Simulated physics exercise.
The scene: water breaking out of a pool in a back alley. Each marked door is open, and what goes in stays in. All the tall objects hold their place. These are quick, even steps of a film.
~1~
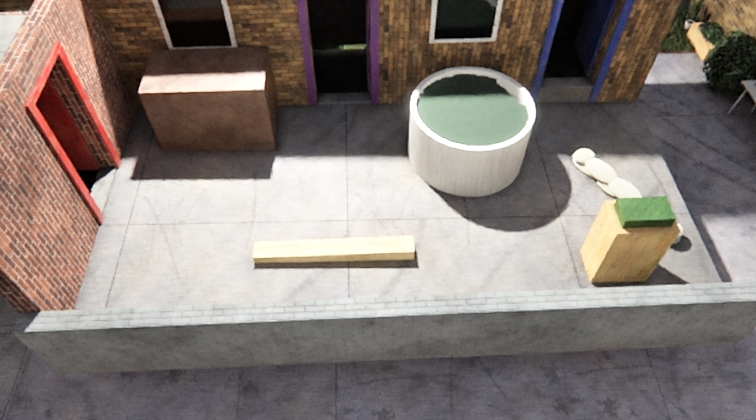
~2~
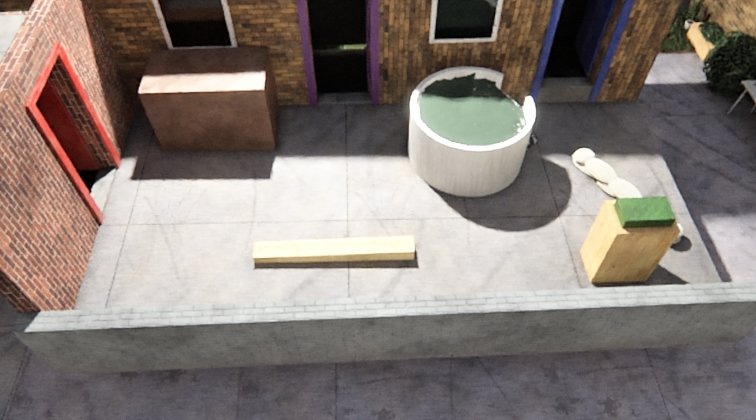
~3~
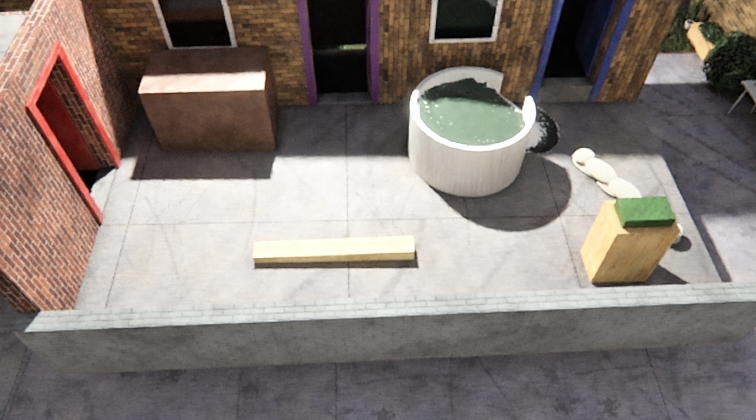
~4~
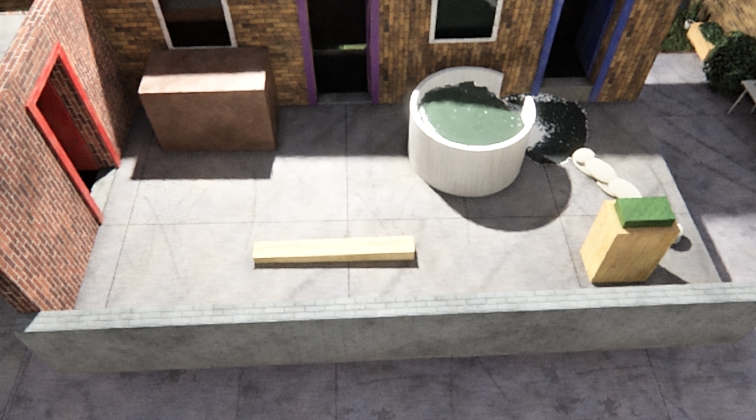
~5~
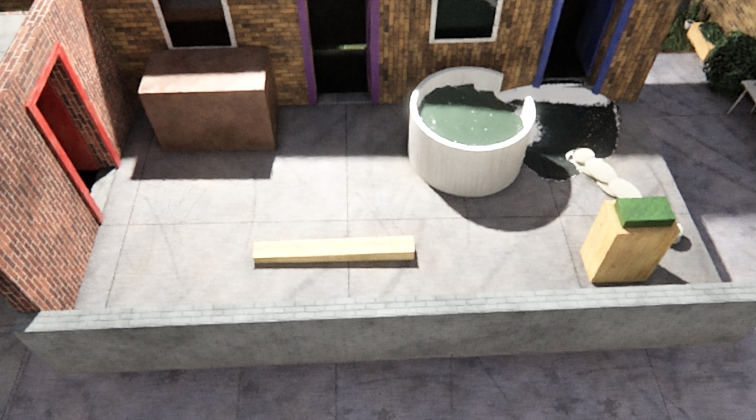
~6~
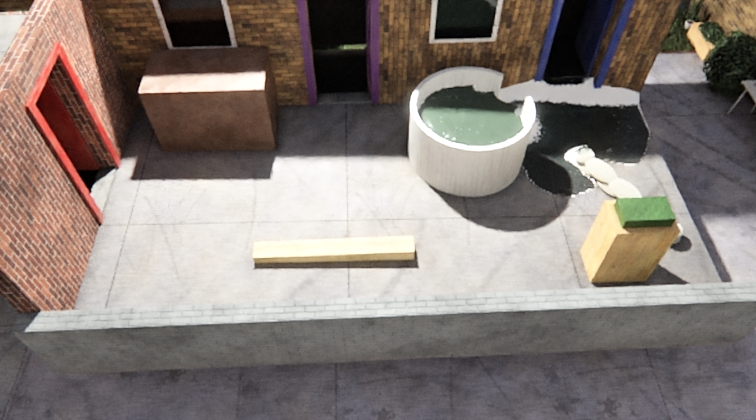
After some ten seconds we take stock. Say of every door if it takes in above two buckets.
In the end: The purple door holds within the limit; the red door holds within the limit; the blue door holds within the limit.
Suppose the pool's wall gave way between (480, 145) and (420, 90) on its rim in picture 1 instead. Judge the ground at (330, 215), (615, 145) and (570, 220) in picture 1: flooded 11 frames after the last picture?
One after the other: Under water, not flooded, no water.
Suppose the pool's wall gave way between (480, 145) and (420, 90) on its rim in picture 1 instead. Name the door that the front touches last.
That is the door marked blue.
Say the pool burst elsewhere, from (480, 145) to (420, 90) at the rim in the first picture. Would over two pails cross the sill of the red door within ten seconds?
One by one: Red goes over.
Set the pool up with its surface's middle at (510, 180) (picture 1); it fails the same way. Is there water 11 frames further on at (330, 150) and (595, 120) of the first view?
In turn: Clear, covered.
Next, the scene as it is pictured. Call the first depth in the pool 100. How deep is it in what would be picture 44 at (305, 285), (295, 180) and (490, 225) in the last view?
About 0, 0 and 0 per cent.
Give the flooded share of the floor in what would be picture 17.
About 15 per cent.
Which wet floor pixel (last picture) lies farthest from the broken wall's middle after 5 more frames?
Near (638, 236).
A moment on, water covers 15 % of the floor; the purple door not reached, the red door not reached, the blue door under two buckets in.
Next, water covers 15 % of the floor; the purple door wet at the sill, nothing in, the red door not reached, the blue door under two buckets in.
Then, water covers 20 % of the floor; the purple door wet at the sill, nothing in, the red door not reached, the blue door under two buckets in.
Later, water covers 20 % of the floor; the purple door wet at the sill, nothing in, the red door not reached, the blue door under two buckets in.
In the end, water covers 15 % of the floor; the purple door wet at the sill, nothing in, the red door not reached, the blue door under two buckets in.
